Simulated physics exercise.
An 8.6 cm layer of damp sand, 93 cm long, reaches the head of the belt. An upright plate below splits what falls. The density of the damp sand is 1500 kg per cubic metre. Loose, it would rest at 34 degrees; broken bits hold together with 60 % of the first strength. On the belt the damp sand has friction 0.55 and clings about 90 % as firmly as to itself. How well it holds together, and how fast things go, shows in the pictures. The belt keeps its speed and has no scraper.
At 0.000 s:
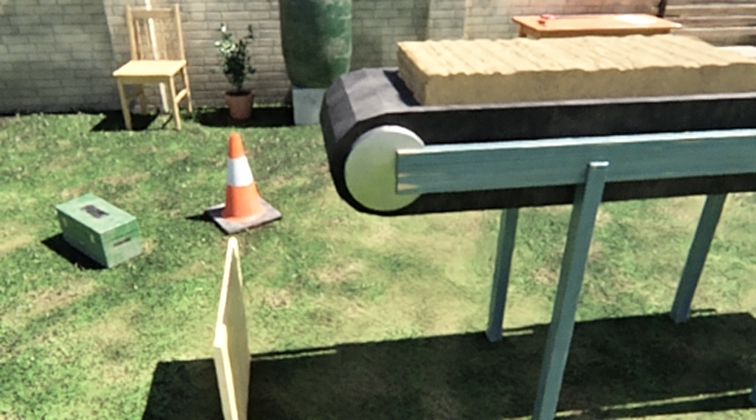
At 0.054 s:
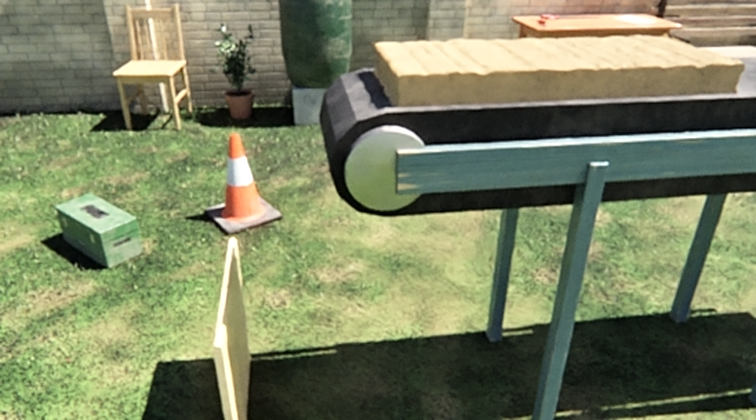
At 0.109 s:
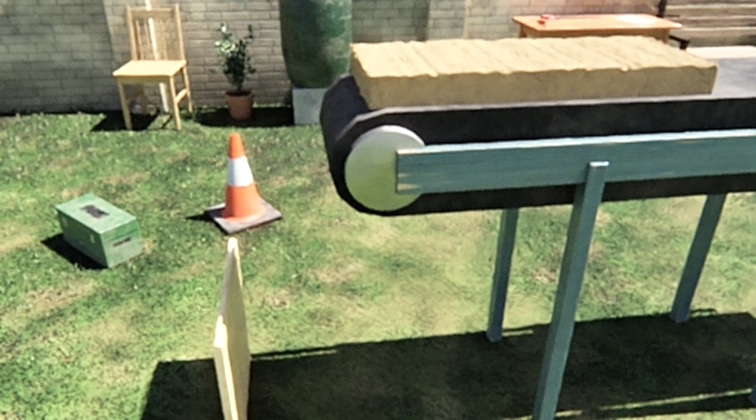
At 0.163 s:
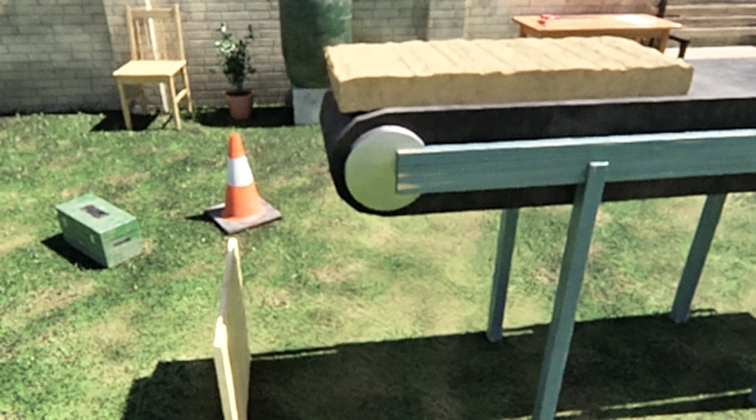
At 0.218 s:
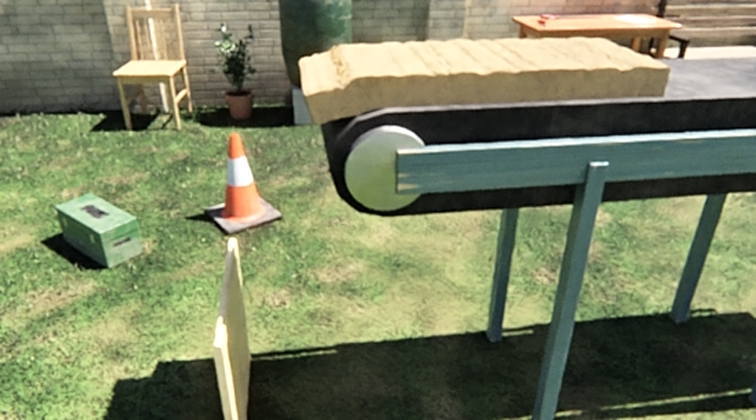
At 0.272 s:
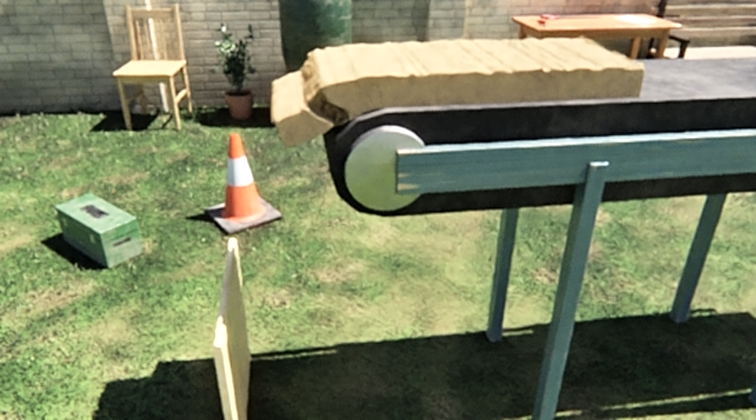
A sandy slab slides left along the belt, and its overhanging front end cracks and bends downward.
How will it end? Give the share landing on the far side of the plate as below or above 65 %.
It comes out above 65 %.
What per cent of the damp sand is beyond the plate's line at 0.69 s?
About 35 %.
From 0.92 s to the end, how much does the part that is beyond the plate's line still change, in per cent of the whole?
Some 30 per cent.
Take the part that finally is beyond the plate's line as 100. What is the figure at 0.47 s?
Some 10 per cent.
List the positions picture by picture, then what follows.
The first picture shows leading edge of the damp sand at (426, 95).
The second picture shows leading edge of the damp sand at (398, 78).
The third picture shows leading edge of the damp sand at (369, 105), 5 % of it past the top of the roller, in one piece.
The fourth picture shows leading edge of the damp sand at (340, 92), 12 % of it past the top of the roller, in one piece.
The fifth picture shows leading edge of the damp sand at (308, 103), 20 % of it past the top of the roller, cracking.
The sixth picture shows leading edge of the damp sand at (276, 121), 27 % of it past the top of the roller, cracking.
After 0.47 s, 8 % is beyond the plate's line.
After 0.69 s, 34 % is beyond the plate's line.
After 0.92 s, 60 % is beyond the plate's line.
After 1.15 s, 88 % is beyond the plate's line.
After 2.31 s, at the end, 88 % is beyond the plate's line.
